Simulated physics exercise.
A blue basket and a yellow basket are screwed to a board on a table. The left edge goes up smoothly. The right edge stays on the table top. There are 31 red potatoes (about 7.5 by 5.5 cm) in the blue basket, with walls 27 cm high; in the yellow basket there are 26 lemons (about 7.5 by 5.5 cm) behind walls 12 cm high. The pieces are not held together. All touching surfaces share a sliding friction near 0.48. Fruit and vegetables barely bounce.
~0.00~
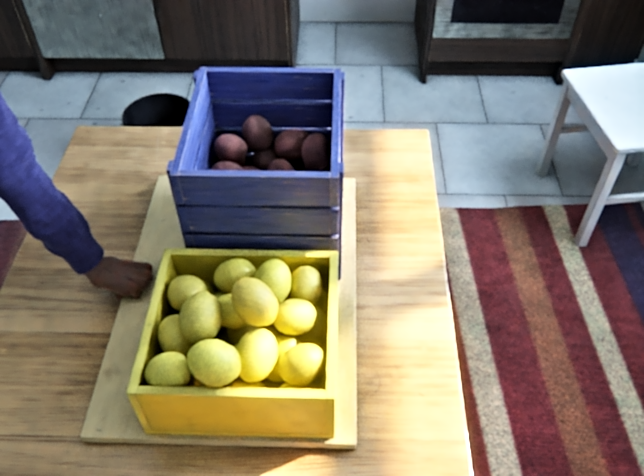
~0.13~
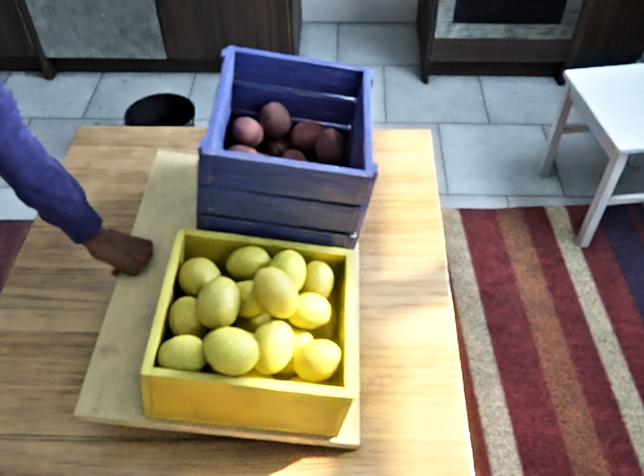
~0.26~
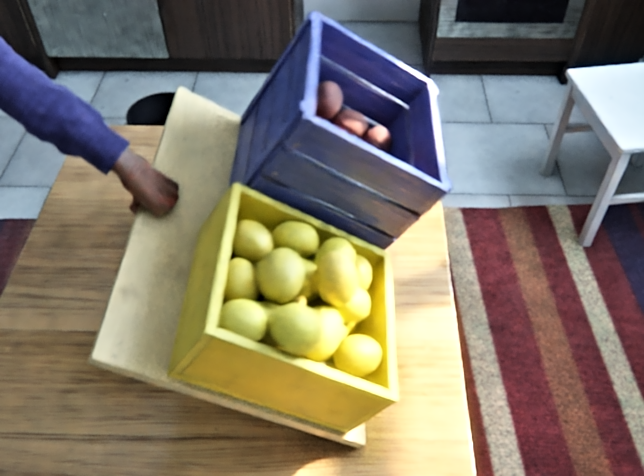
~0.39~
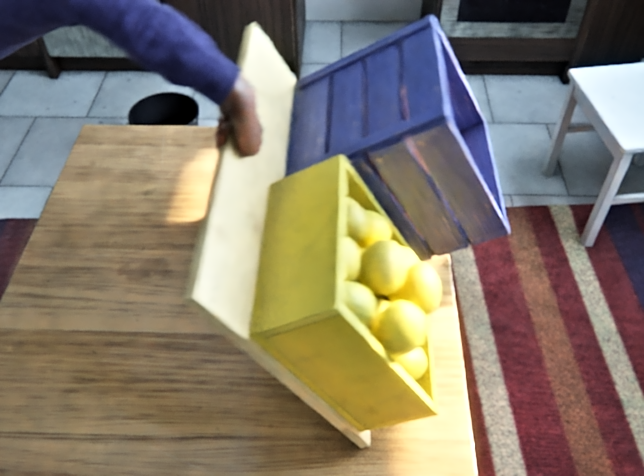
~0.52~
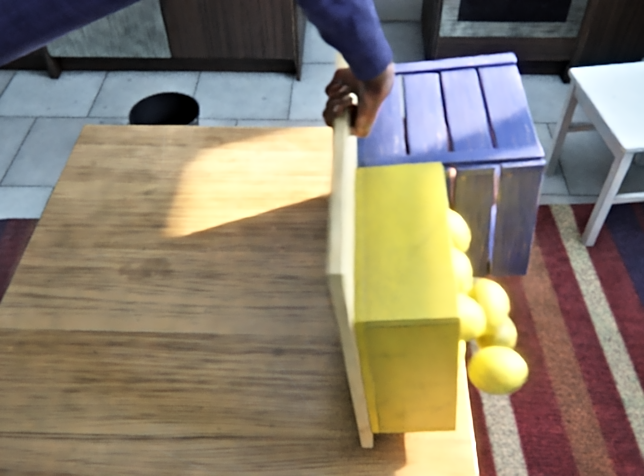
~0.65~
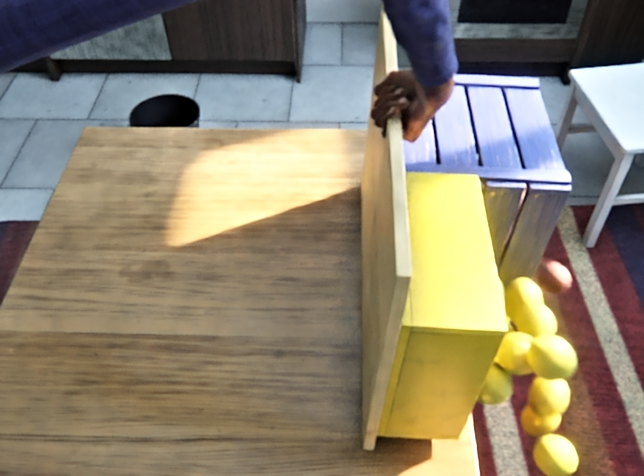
Arm tilting a board with blue and yellow baskets up from the left until upright, lemons tumbling out past the table edge.
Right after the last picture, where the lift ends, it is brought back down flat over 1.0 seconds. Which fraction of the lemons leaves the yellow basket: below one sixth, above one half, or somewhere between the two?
Looks like the majority of the stuff is going to get out.
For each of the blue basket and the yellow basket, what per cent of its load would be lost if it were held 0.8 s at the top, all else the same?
Then blue basket 50, yellow basket 80 per cent.
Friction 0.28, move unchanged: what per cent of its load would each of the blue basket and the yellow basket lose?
Blue basket 40, yellow basket 70 per cent.
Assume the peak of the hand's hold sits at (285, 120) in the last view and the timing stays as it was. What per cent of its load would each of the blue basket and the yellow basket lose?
Blue basket 0 %, yellow basket 40 %.
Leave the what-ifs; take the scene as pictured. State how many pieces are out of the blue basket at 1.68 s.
Estimate for the blue basket by then: Some 10 out.
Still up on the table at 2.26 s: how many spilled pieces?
Roughly 0 of them.
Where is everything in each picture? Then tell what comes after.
In the first picture (places track the rim corner closest to us here, unless another is named), yellow basket (326, 394); blue basket (by its farthest rim corner) (207, 69); tipped 0°; all still inside.
In the second picture, yellow basket (345, 393); blue basket (235, 48); tipped 10°.
In the third picture, yellow basket (390, 394); tipped 33°.
In the fourth picture, yellow basket (435, 407); tipped 60°.
In the fifth picture, yellow basket (456, 423); tipped 83°; 3 out, the lowest lemon at (495, 334).
In the sixth picture, yellow basket (460, 432); tipped 93°; 15 out, the lowest lemon at (540, 418).
After 0.91 s, tilt 77°; the blue basket is down by 8 of 31 and the yellow basket is down by 21 of 26.
After 1.23 s, tilt 35°; the blue basket is down by 10 of 31 and the yellow basket is down by 21 of 26.
After 1.68 s, tilt 0°; the blue basket is down by 10 of 31 and the yellow basket is down by 21 of 26.
Final count (at 2.26 s), the blue basket is down by 10 of 31 and the yellow basket is down by 21 of 26. Asked share, 21 of 26, 81 per cent.
